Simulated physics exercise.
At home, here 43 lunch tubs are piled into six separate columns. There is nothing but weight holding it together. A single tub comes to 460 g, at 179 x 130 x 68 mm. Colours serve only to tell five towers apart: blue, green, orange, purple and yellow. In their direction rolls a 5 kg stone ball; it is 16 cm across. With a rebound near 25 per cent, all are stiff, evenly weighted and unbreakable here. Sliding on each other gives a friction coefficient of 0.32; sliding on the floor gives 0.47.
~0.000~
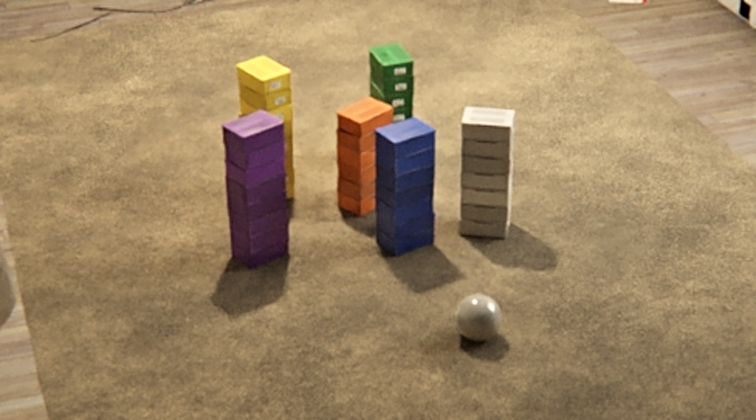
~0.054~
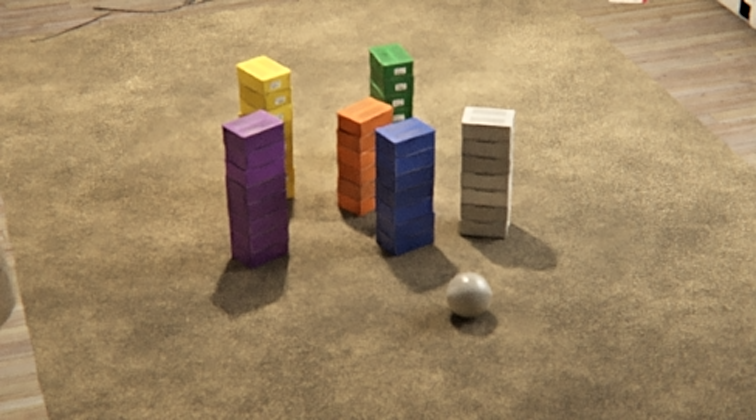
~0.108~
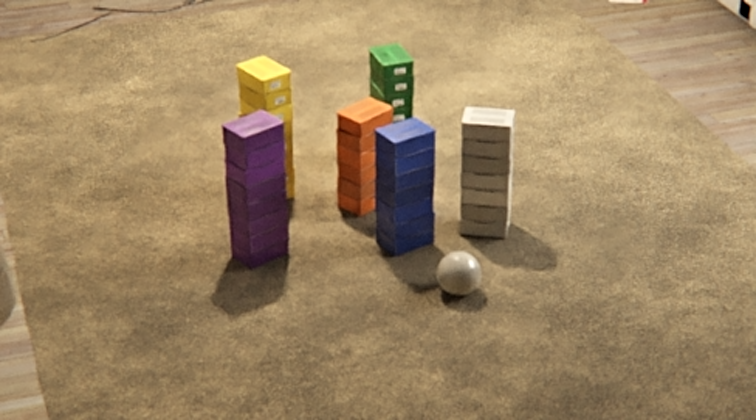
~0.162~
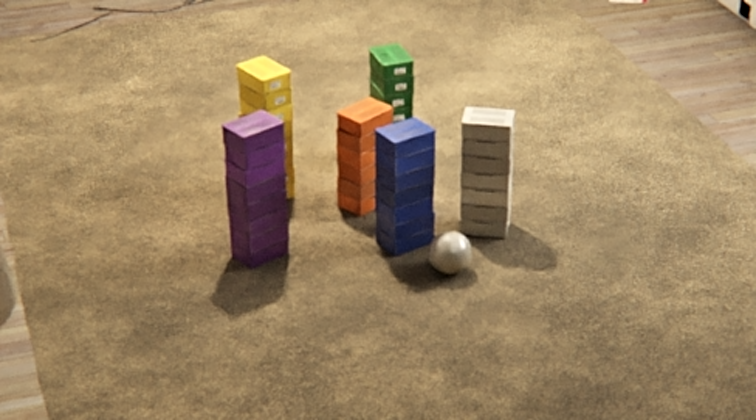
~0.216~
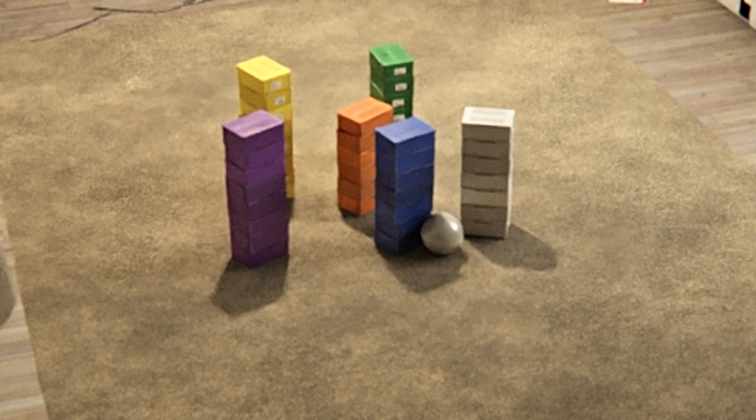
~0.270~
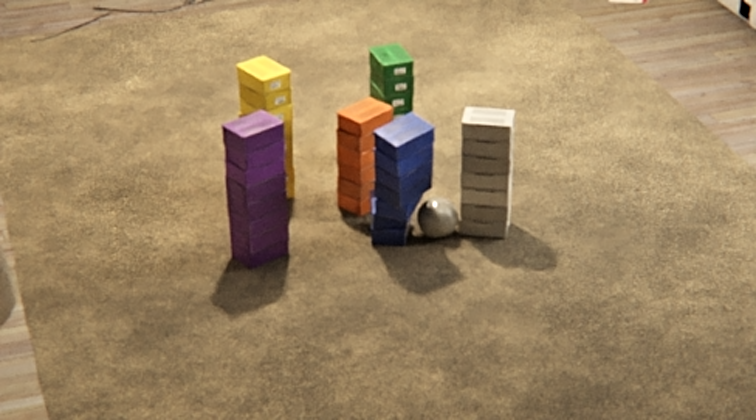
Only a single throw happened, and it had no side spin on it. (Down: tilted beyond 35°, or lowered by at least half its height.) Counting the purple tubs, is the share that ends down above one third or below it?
Below a third.
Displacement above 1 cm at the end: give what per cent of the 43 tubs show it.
That comes to 45 in a hundred.
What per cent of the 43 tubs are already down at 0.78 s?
25 per cent.
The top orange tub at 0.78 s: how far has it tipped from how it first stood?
At that moment, roughly 0 degrees.
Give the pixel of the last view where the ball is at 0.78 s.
Around (420, 104).
Around 0.52 s, ball still moving; none of the 8 purple tubs down (5 of 43 in all colours); top purple tub unmoved; top blue tub tipped 54°, 12 cm lower.
Around 0.78 s, ball still moving; none of the 8 purple tubs down (10 of 43 in all colours); top purple tub unmoved; top blue tub on its side.
Finally (1.6 s), ball rolling away; none of the 8 purple tubs down (11 of 43 in all colours); top purple tub unmoved; top blue tub on its side. That is 0 per cent. Seen by the last camera, middles, top purple tub near (253, 132), top blue tub near (509, 263).
